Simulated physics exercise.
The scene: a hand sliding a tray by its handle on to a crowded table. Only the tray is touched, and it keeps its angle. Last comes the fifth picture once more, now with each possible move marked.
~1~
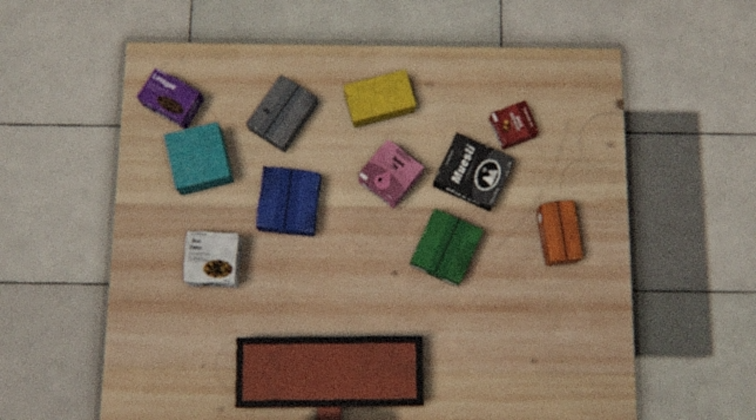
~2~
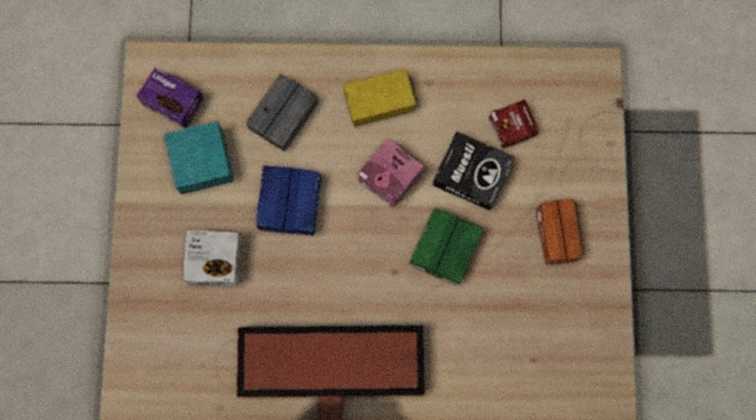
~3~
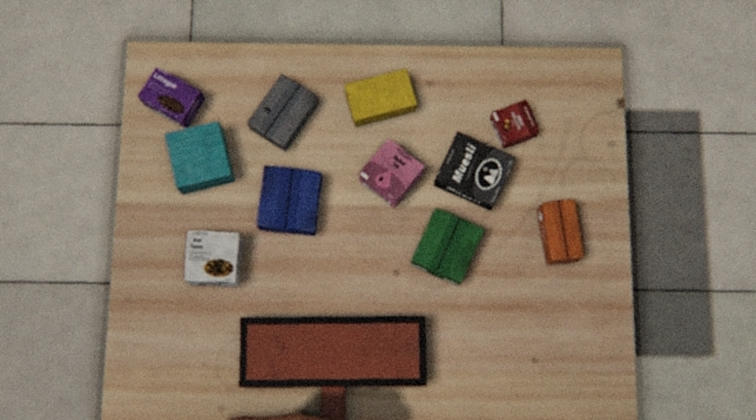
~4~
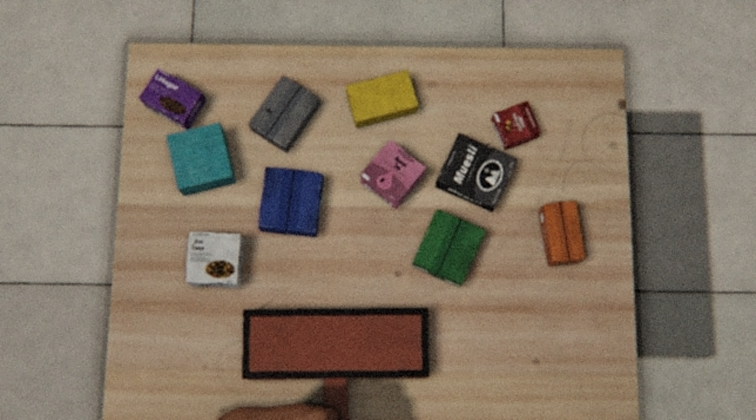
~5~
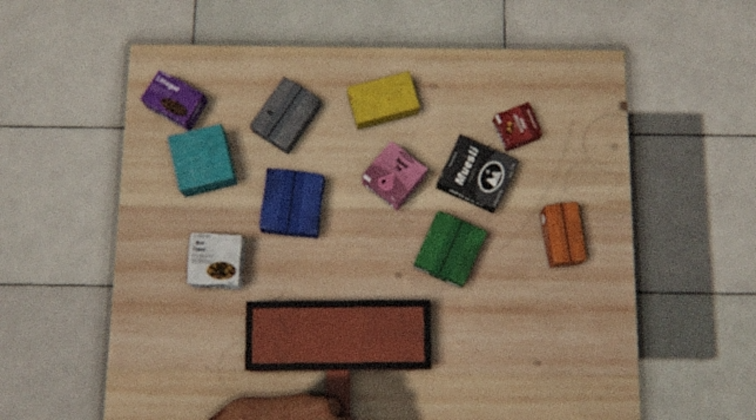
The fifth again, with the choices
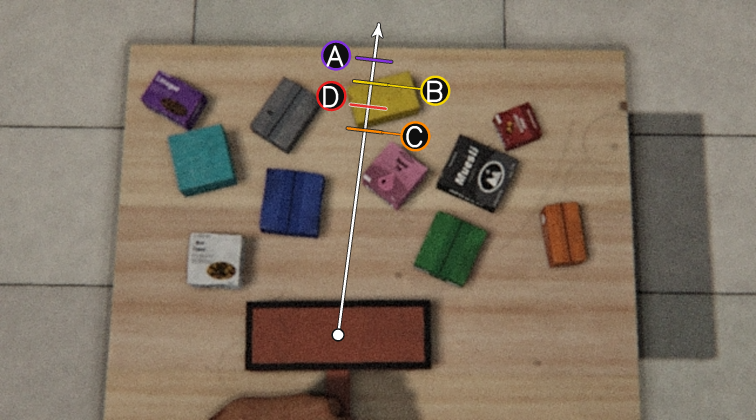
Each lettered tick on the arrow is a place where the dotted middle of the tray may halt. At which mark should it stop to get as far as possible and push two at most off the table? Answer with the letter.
Up to mark D.
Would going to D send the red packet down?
By then, no.
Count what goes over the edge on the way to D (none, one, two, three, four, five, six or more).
By then, two.
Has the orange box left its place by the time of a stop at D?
By then, no.
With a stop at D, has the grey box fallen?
By then, yes.
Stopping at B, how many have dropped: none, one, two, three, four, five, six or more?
By then, four.
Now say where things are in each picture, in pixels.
In the first frame, tray (330, 372); purple packet (171, 99); grey box (283, 114).
In the second frame, tray (330, 361); white packet (213, 258).
In the third frame, tray (333, 352); green box (448, 247).
In the fourth frame, tray (336, 343); red packet (516, 126).
In the fifth frame, tray (338, 335); yellow block (383, 101); turquoise block (203, 161); blue box (293, 204).
On the marked copy, A at (374, 60); B at (371, 83); C at (365, 131); D at (368, 107); the arrow from (338, 335) to (379, 24); the white dot at (338, 335).
With D. Early on, tray (349, 252); red packet (523, 120); black packet (495, 155).
Further on, tray (361, 172); grey box (278, 54); yellow block (379, 77).
At the end, tray (368, 111); yellow block over the edge; grey box over the edge; two fallen.
As for the rest, A drops four; B drops four; C is within the limit but short.
